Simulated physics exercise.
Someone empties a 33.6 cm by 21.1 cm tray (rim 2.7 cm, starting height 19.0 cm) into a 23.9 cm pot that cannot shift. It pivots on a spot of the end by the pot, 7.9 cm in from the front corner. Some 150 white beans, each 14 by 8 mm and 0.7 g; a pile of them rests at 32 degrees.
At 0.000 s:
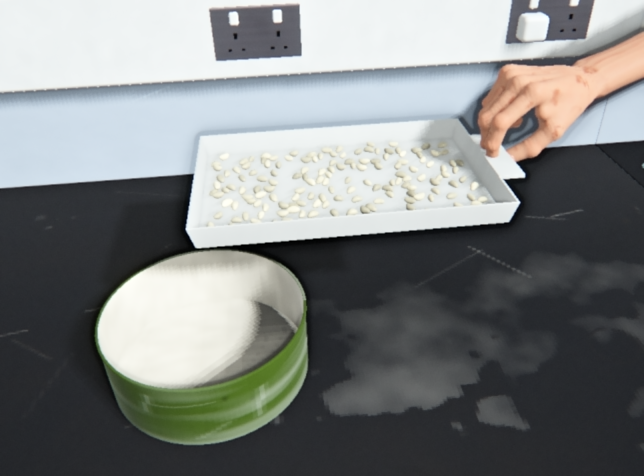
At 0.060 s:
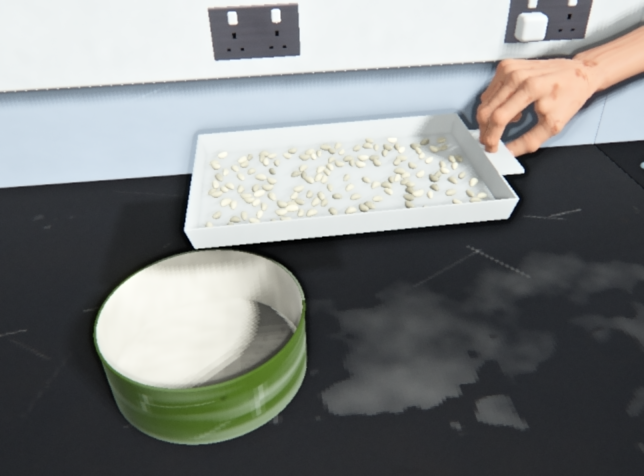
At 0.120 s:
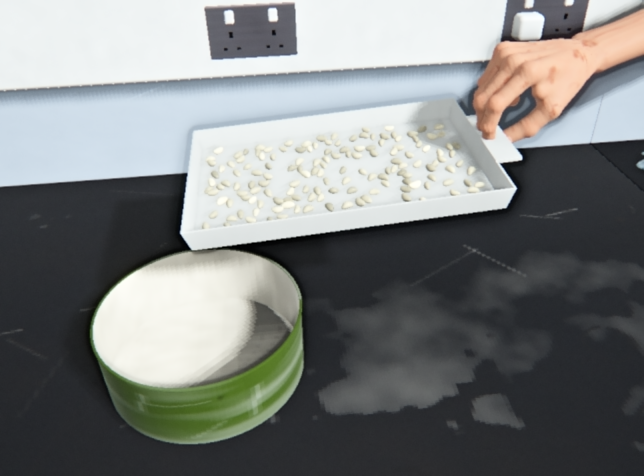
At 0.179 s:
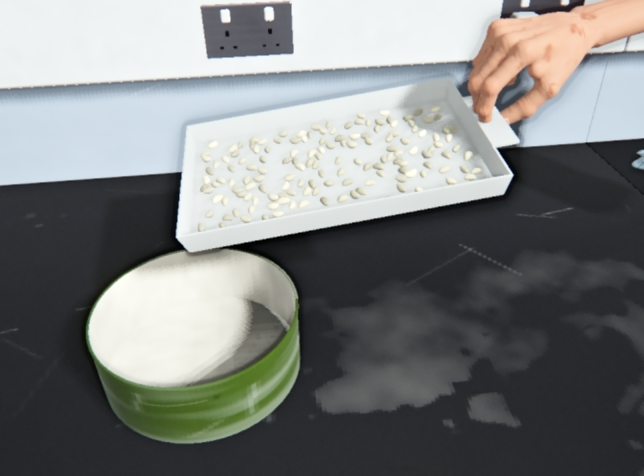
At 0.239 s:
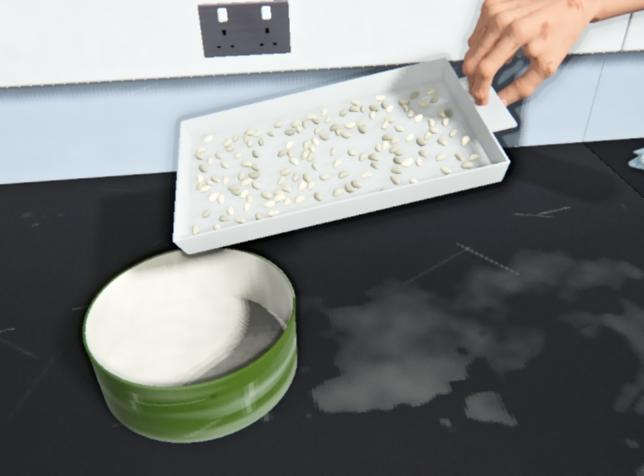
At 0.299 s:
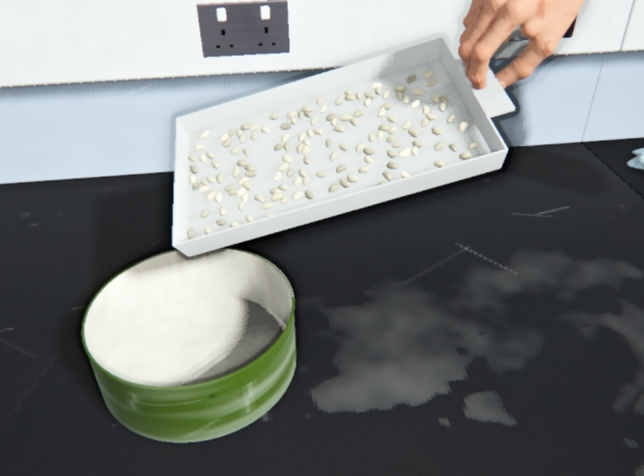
A hand at the upper right grips the end of a shallow white tray scattered with small white beans, seen from slightly above on a scuffed black worktop, with dark sockets on the wall behind. A round green pot with a pale inside stands at the lower left. The hand lifts the tray's right end, tilting it down toward the left, while the view drifts slightly right.
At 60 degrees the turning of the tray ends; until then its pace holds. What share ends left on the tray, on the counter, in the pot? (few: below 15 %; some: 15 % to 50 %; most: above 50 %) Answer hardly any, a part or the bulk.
Left on the tray: The bulk; on the counter: Hardly any; in the pot: A part.
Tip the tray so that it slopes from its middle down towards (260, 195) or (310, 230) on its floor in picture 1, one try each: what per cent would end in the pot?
About 20 and 10 per cent.
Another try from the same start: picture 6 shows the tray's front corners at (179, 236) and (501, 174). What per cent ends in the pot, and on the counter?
Pot 10, counter 0.
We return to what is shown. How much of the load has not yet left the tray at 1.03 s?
Some 75 per cent of the load.
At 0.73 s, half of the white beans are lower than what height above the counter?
Some 22 cm.
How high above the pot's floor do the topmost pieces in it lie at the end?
Some 1.0 cm.
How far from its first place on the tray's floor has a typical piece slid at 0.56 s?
About 6 cm.
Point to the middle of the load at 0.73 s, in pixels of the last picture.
Around (217, 215).
Then, at 0.56 s, tilt 40 degrees; the tray holds 100 %, the pot 0 %.
Then, at 0.73 s, tilt 53 degrees; the tray holds 100 %, the pot 0 %.
After 1.03 s, tilt 60 degrees; the tray holds 75 %, the pot 20 %.
In the end, at 2.2 s, tray 65 %, counter 0 %, pot 35 %.
